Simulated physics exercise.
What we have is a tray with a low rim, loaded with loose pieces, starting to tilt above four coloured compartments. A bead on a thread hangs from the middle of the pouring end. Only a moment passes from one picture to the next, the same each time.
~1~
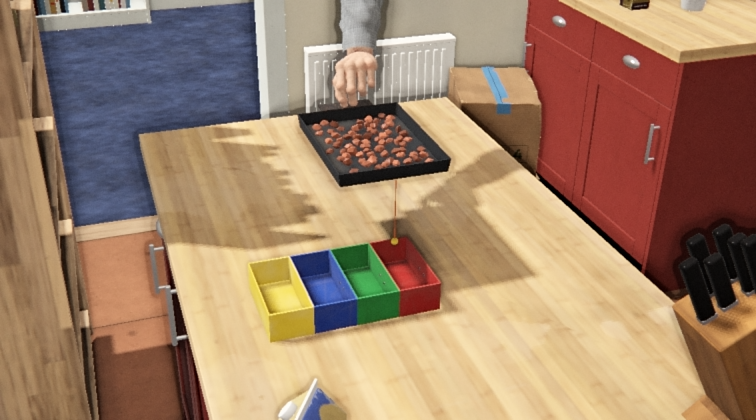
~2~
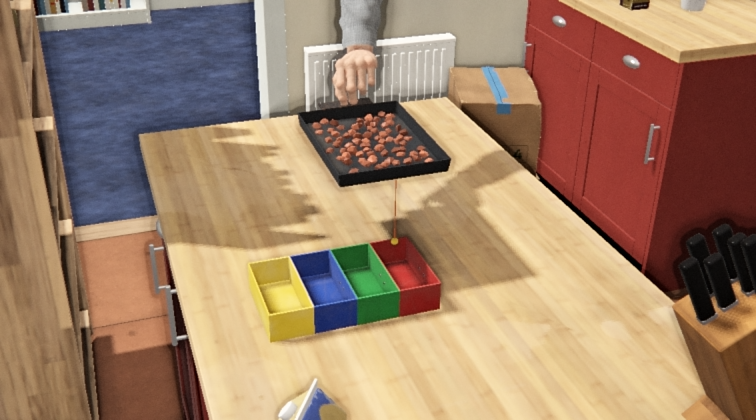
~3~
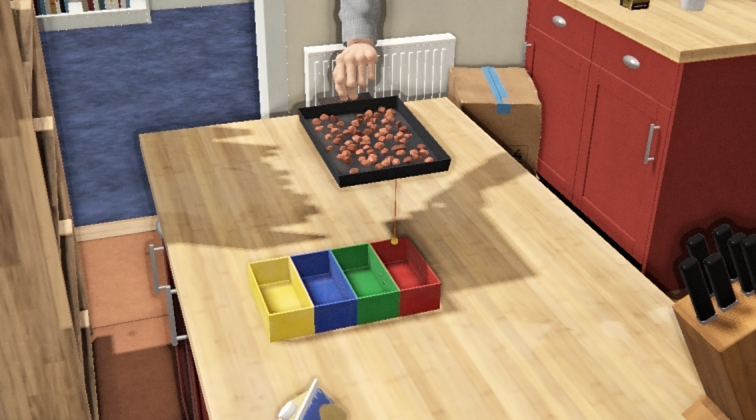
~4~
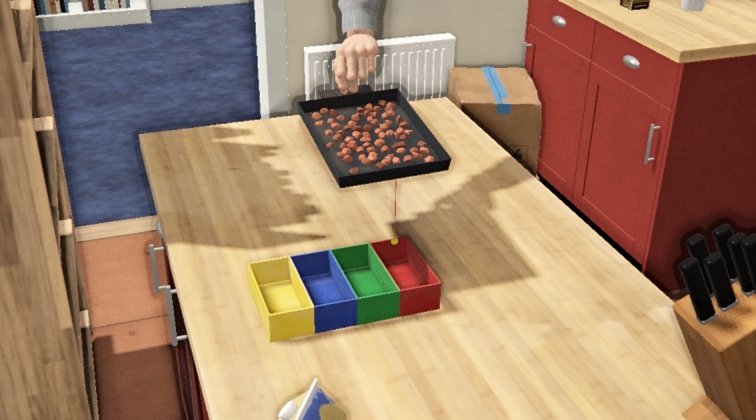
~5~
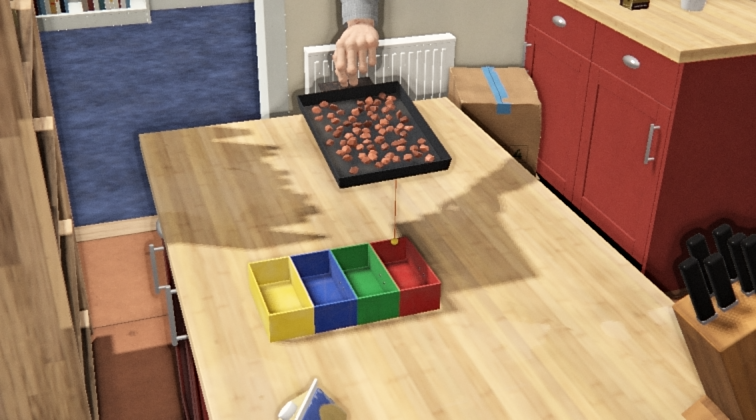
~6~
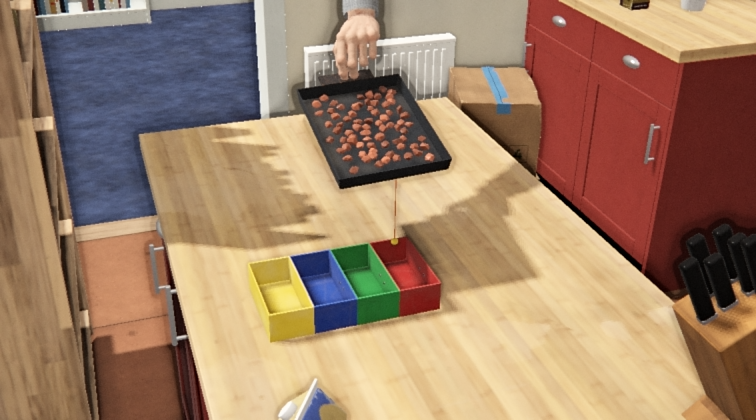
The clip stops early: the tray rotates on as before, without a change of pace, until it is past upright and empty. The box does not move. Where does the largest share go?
The green cell gets the most.
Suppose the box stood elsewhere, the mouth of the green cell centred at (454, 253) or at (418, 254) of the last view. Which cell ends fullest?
The first try: The yellow cell. The second: Blue.
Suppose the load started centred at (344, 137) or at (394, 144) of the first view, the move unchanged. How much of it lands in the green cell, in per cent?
In turn 70 and 50 in a hundred.
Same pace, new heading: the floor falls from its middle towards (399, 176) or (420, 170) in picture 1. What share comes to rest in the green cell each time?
About 20 and 0 per cent.
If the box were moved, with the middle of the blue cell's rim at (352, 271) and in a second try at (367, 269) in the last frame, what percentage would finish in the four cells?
The first gives 100 %, the second 100 %.
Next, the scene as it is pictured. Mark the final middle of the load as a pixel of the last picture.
Around (376, 300).
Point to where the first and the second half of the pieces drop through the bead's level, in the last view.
First near (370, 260), later near (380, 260).
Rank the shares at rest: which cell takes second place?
It is the red cell.
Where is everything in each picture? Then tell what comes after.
Corners of the pouring end at (340, 174) and (449, 158), level; middle of the load at (366, 142), bits of crushed brick; bead on its thread at (395, 241); yellow cell at (292, 322); blue cell at (336, 313); green cell at (378, 305); red cell at (420, 297), in the first picture.
Corners of the pouring end at (340, 174) and (449, 158), level; middle of the load at (366, 141), in the second picture.
Corners of the pouring end at (340, 175) and (449, 158), tipped barely, lowest at the left corner; middle of the load at (366, 139), in the third picture.
Corners of the pouring end at (340, 176) and (449, 158), tipped a little, lowest at the left corner; middle of the load at (366, 135), in the fourth picture.
Corners of the pouring end at (340, 177) and (449, 158), tipped a little, lowest at the left corner; middle of the load at (366, 131), in the fifth picture.
Corners of the pouring end at (341, 178) and (449, 158), tipped a little, lowest at the left corner; middle of the load at (366, 127); yellow cell at (292, 322); blue cell at (336, 313); green cell at (378, 305); red cell at (420, 297), in the sixth picture.
Soon after the last picture, tray tipped steeply; nearly all on the tray; a stray few falling or outside the box.
A little later, tray tipped right over; about two thirds on the tray; a small part in the green cell; a small part in the red cell; a stray few in the blue cell; a small part falling or outside the box.
Later still, tray tipped past a quarter turn; about two thirds in the green cell; about a third in the red cell; a small part in the blue cell; a small part falling or outside the box.
At rest, tray tipped past a quarter turn; about two thirds in the green cell; about a third in the red cell; a small part in the blue cell; none in the yellow cell; a small part outside the box.
